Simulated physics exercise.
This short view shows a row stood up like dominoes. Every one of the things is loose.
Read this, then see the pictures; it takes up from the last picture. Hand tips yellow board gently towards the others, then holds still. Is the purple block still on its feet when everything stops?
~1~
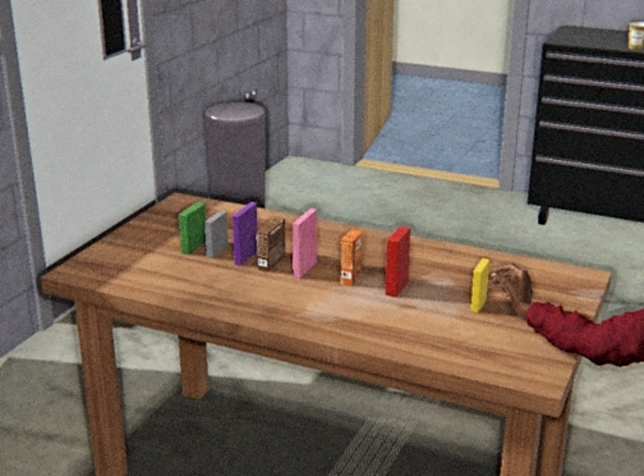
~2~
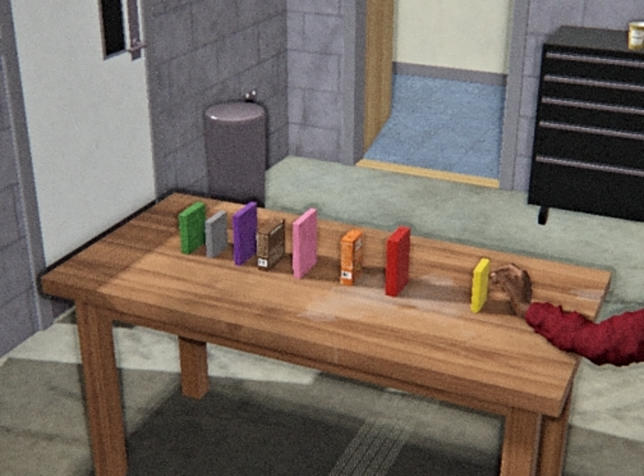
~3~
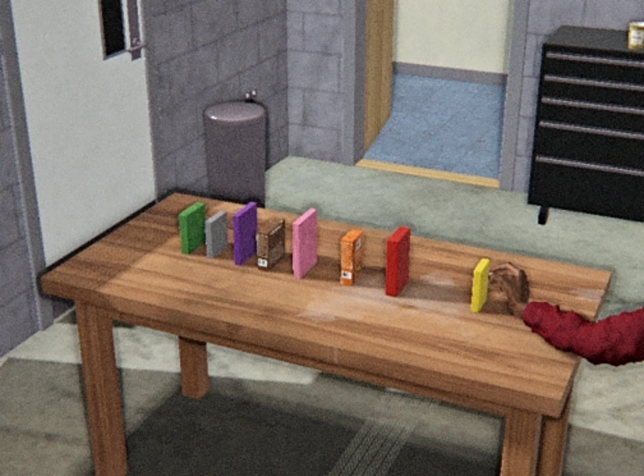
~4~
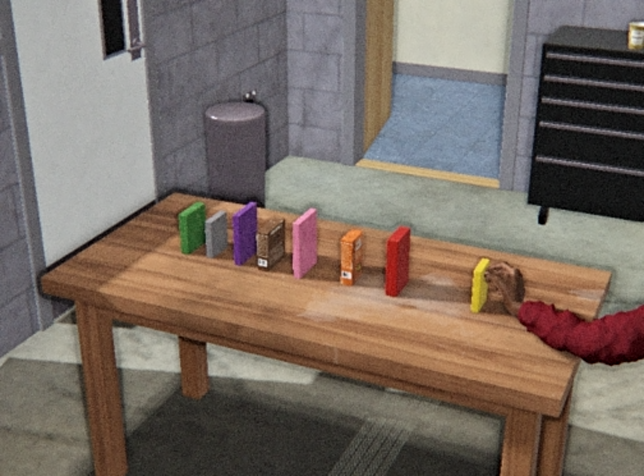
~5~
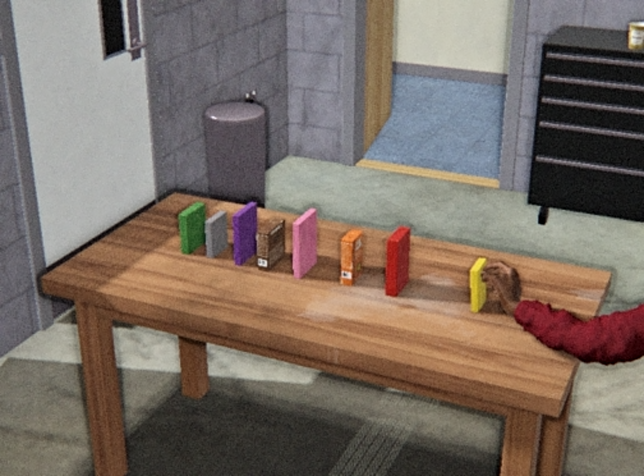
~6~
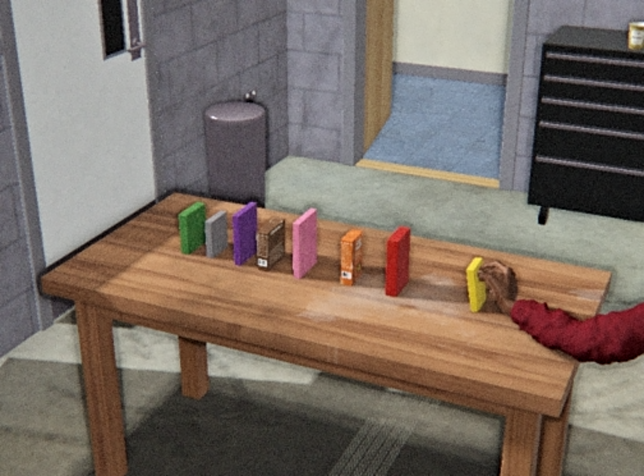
Yes. I expect it to hold out.
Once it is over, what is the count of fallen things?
That adds up to 1 in total.
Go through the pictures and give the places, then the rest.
The first frame shows purple block (246, 234); pink block (305, 244).
The second frame shows red block (398, 262); grey block (217, 235).
The third frame shows orange packet (352, 258); pink block (305, 243).
The fourth frame shows brown packet (271, 245); red block (398, 262).
The fifth frame shows yellow board 4° over; grey block (217, 235); orange packet (352, 258).
The sixth frame shows yellow board 10° over; purple block (246, 234); pink block (305, 244).
Then, 0.20 s after the last picture, yellow board 37° over.
Then, 0.30 s after the last picture, yellow board 88° over.
Then, 0.60 s after the last picture, yellow board 90° over.
At rest, all 6 in place. Seen from the same camera at the end, purple block near (246, 234).
